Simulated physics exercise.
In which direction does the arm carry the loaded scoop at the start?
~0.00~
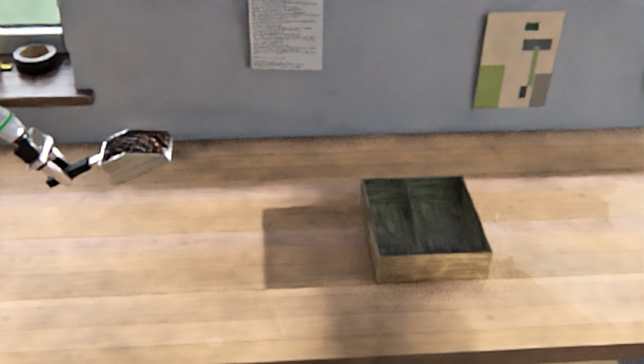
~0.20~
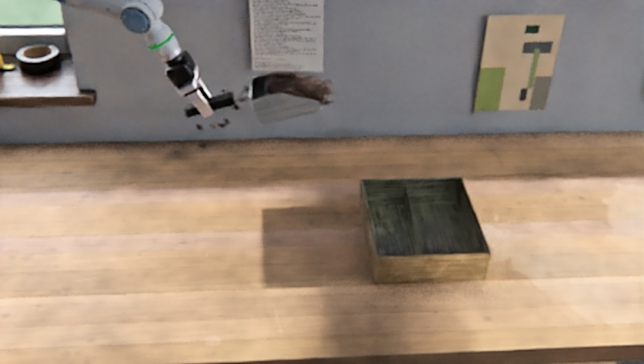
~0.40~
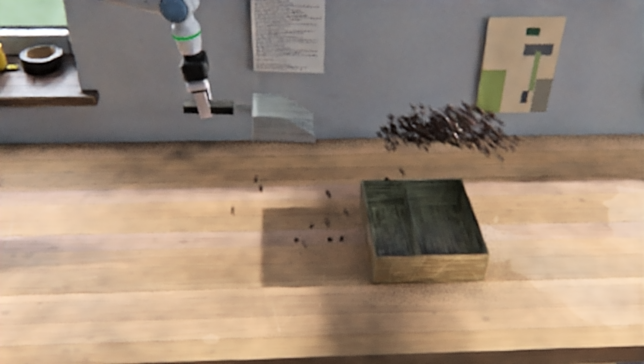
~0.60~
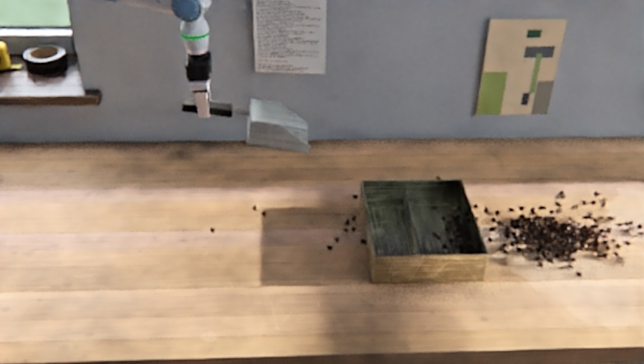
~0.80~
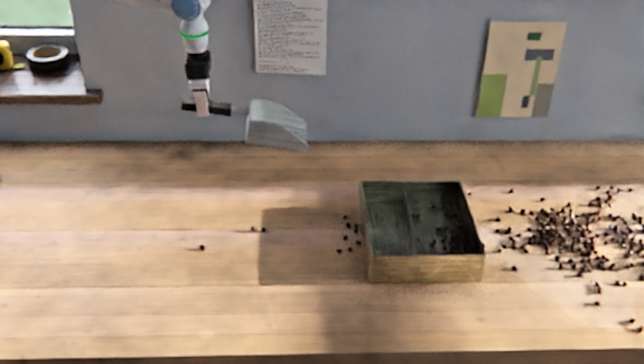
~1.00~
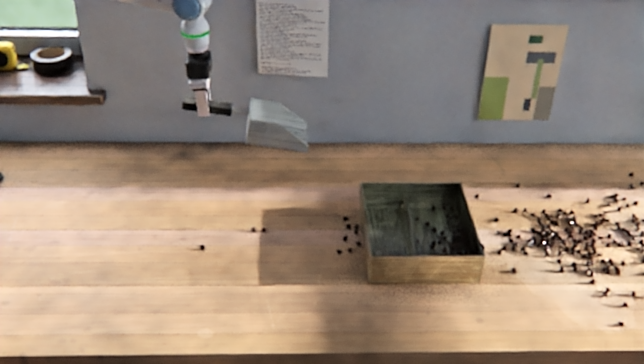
The arm carries the scoop to the right, toward the box, lifting it as it goes.
